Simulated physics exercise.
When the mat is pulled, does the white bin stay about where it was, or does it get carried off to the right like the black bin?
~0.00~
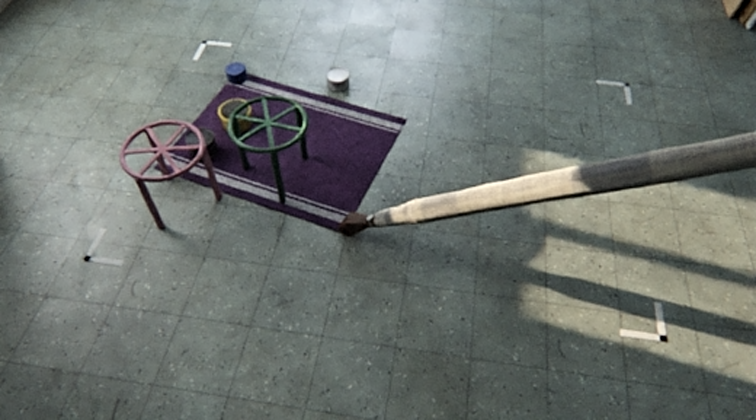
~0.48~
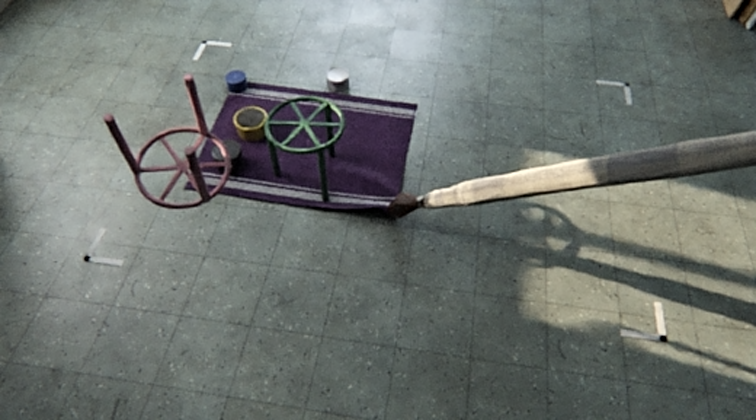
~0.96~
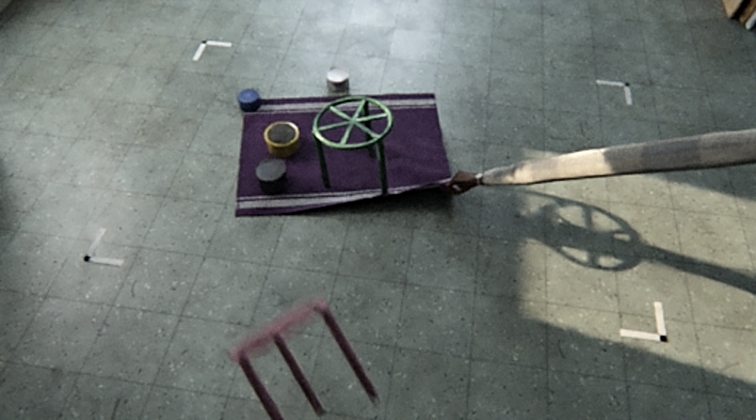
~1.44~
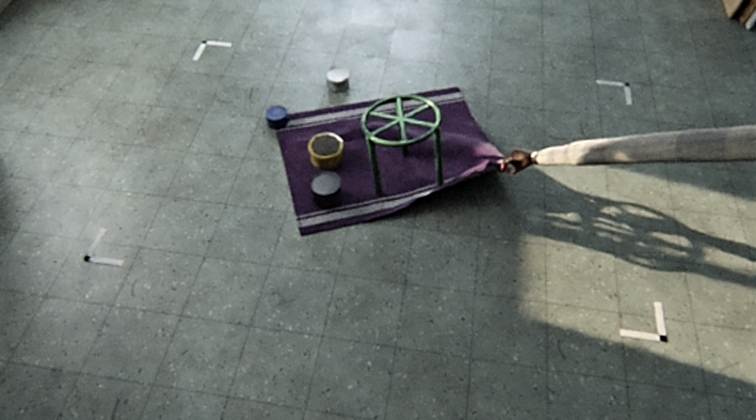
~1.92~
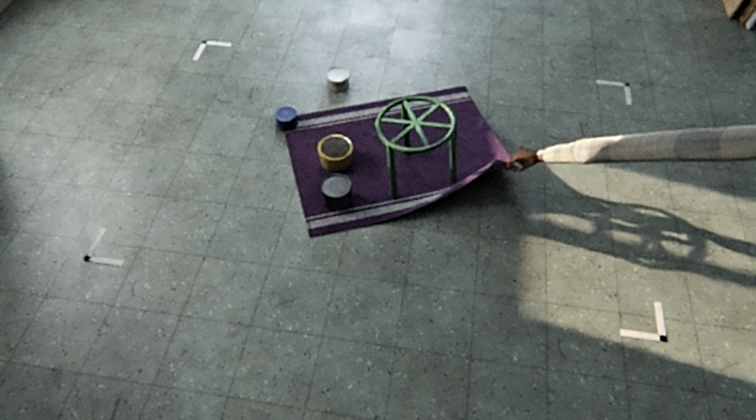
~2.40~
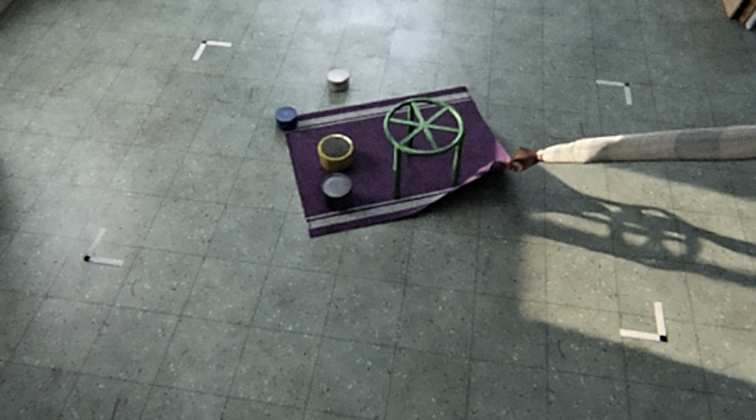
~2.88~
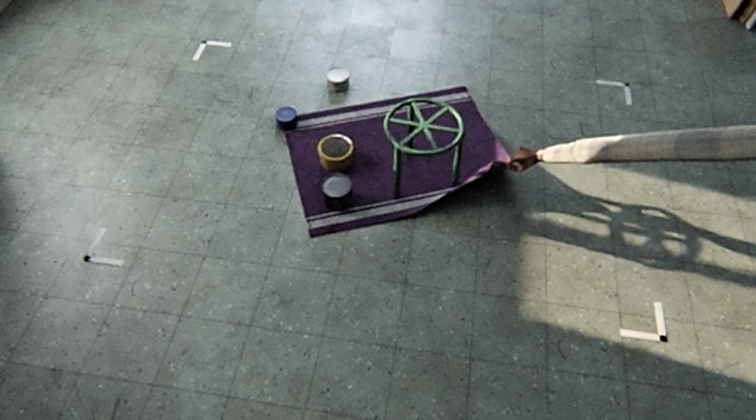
The white bin stays about where it was, while the black bin rides a long way on the mat and the pink stool is flung over and out of view.
